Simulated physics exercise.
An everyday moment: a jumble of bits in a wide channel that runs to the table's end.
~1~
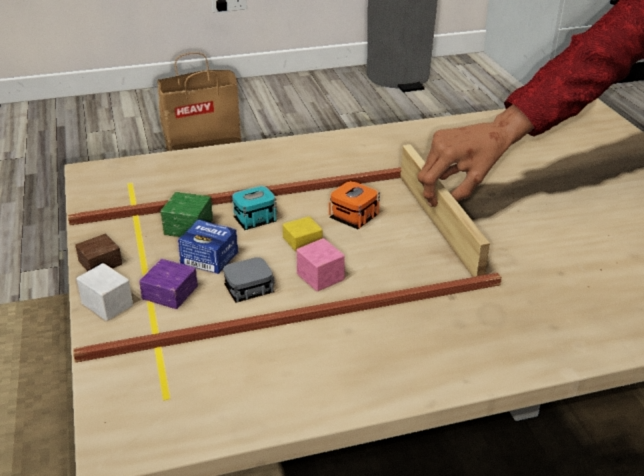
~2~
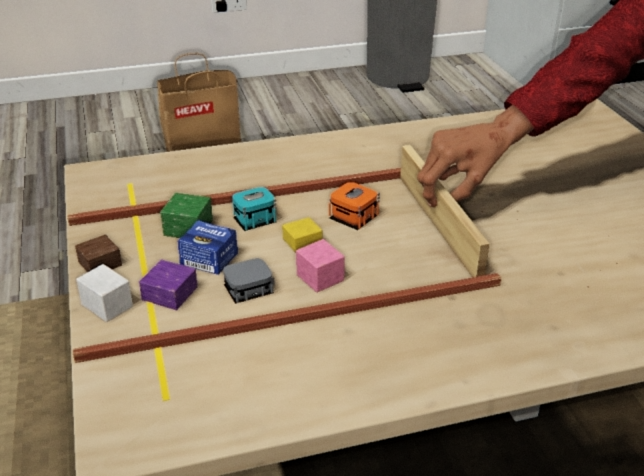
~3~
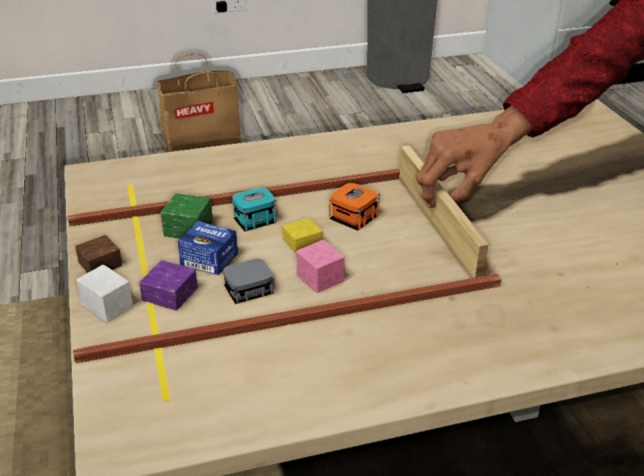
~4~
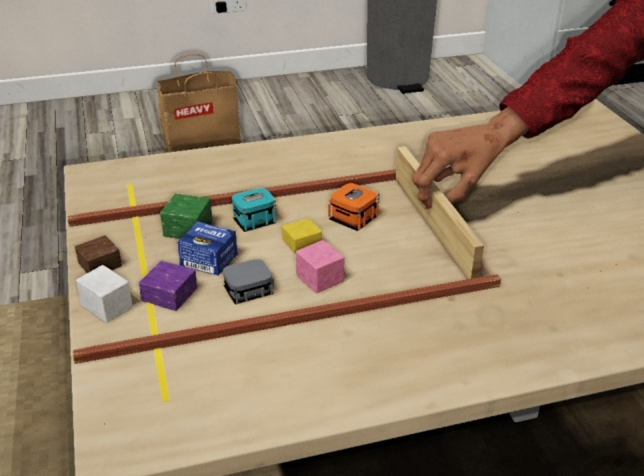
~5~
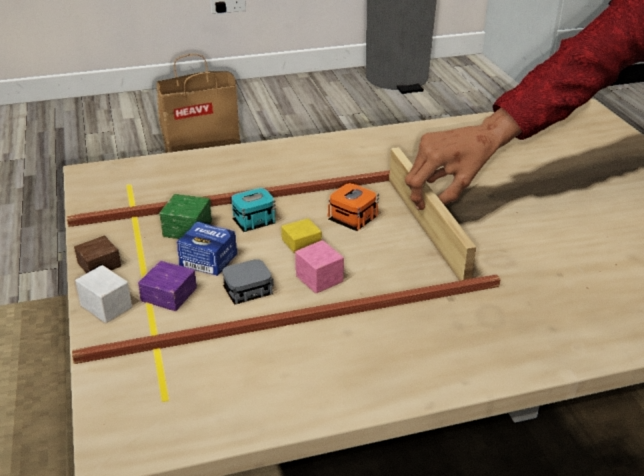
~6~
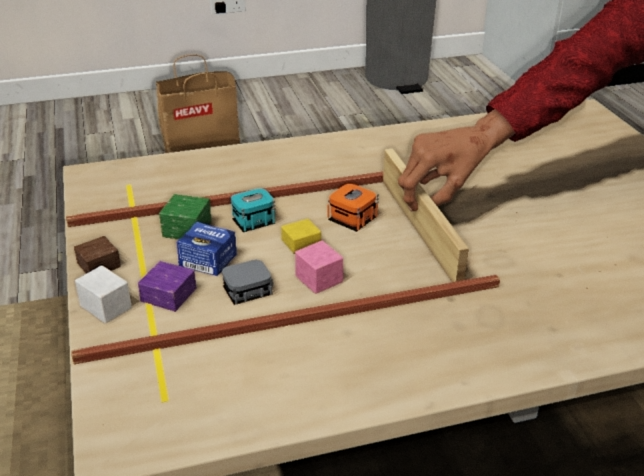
A hand in a red sleeve, gripping an upright wooden board, slides it slowly a short way left between two reddish rails on a pale wooden table, seen from above at an angle. Green, brown, white, purple, yellow and pink blocks, a blue box, and turquoise, grey and orange cases sit scattered leftward, near a yellow line. They stay still, as does the camera.
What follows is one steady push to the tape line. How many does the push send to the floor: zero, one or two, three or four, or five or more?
Outcome: The number that fall off is three or four.
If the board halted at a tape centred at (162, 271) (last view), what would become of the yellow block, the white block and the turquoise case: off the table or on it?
The yellow block stays on, the white block goes over, the turquoise case remains up.
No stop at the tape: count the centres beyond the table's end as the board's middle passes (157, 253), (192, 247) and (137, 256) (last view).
In that order 3, 1 and 3.
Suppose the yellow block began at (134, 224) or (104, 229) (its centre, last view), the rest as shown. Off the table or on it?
Place by place, it drops off; tumbles off.
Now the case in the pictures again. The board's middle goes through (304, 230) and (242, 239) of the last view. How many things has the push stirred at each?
4 and 9.
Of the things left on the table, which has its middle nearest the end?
It is the brown block.
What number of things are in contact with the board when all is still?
The number is 3.
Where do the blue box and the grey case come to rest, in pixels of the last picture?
About (95, 276), and the other about (89, 313).
Soon after, none off yet; brown block at rest near (97, 257); white block at rest near (104, 294); purple block at rest near (168, 286).
After that, none off yet; brown block at rest near (97, 257); white block displaced a little near (88, 299); purple block displaced about its own width near (133, 289).
In the end, the number that fall off is three or four; gone, green block, purple block and white block.
